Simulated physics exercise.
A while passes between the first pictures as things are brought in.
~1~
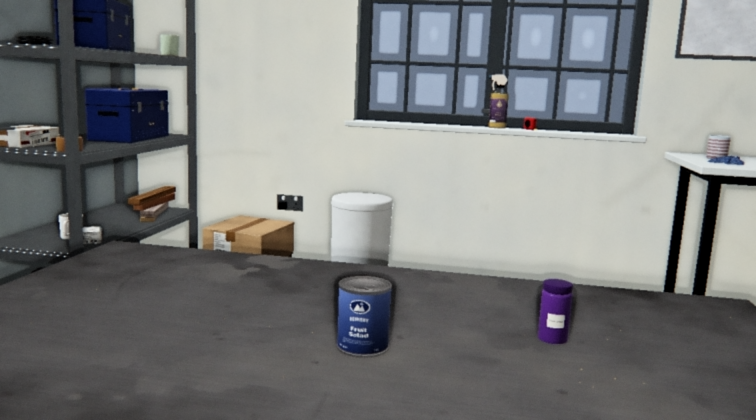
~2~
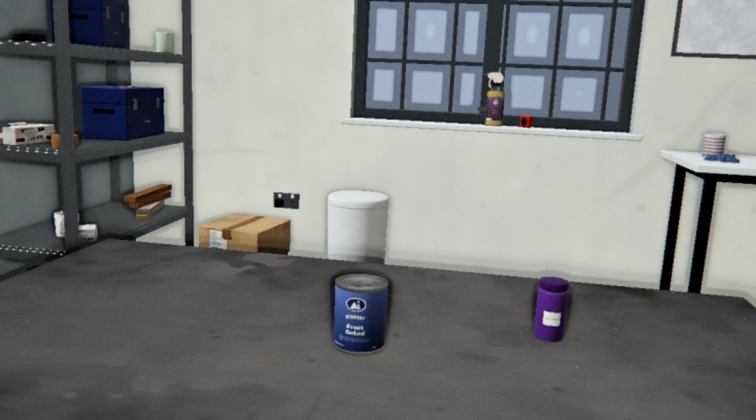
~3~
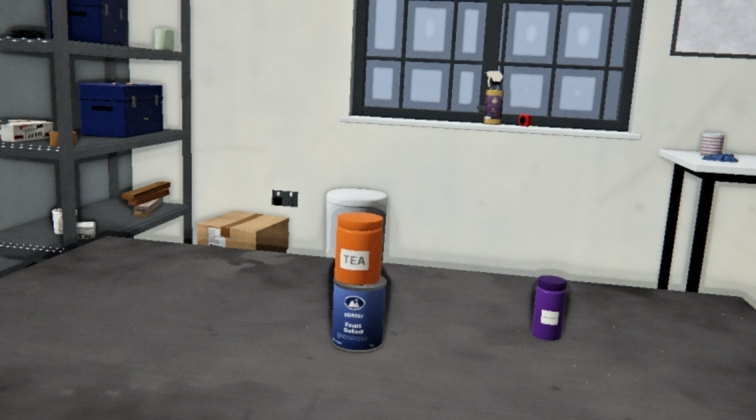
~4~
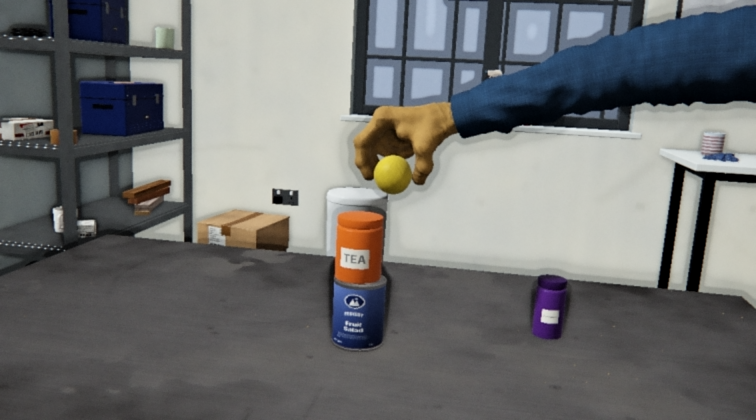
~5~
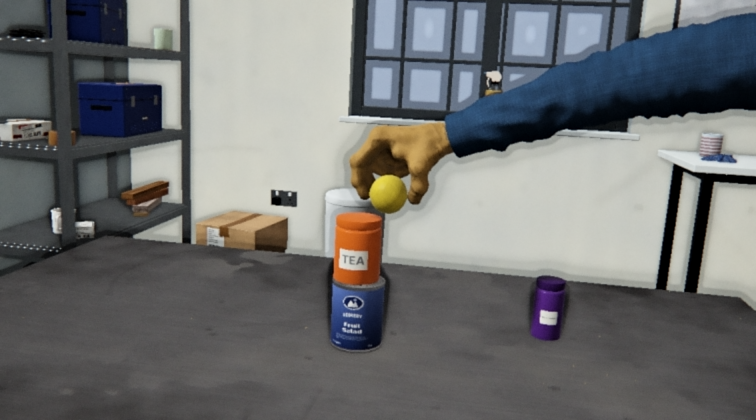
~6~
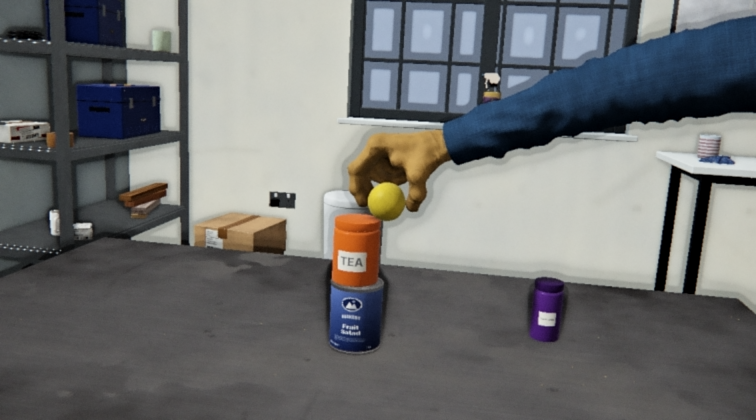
A hand in a blue sleeve lowering a yellow lemon over an orange tea jar stacked on a blue can beside a purple shaker.
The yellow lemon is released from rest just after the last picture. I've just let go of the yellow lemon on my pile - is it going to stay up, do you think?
The pile does not stay together.
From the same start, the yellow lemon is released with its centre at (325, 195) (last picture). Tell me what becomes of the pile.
Then it loses its balance.
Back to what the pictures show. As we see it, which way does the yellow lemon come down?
Observed: The object is displaced in the rightward direction.
Then, 0.30 s past the last view, yellow lemon now fallen.
Then, 0.40 s past the last view, things are still on the move.
Finally, fallen, yellow lemon; the other 3 still in place. Final places as the last picture's camera would see them, yellow lemon near (422, 333). The pile gives way.
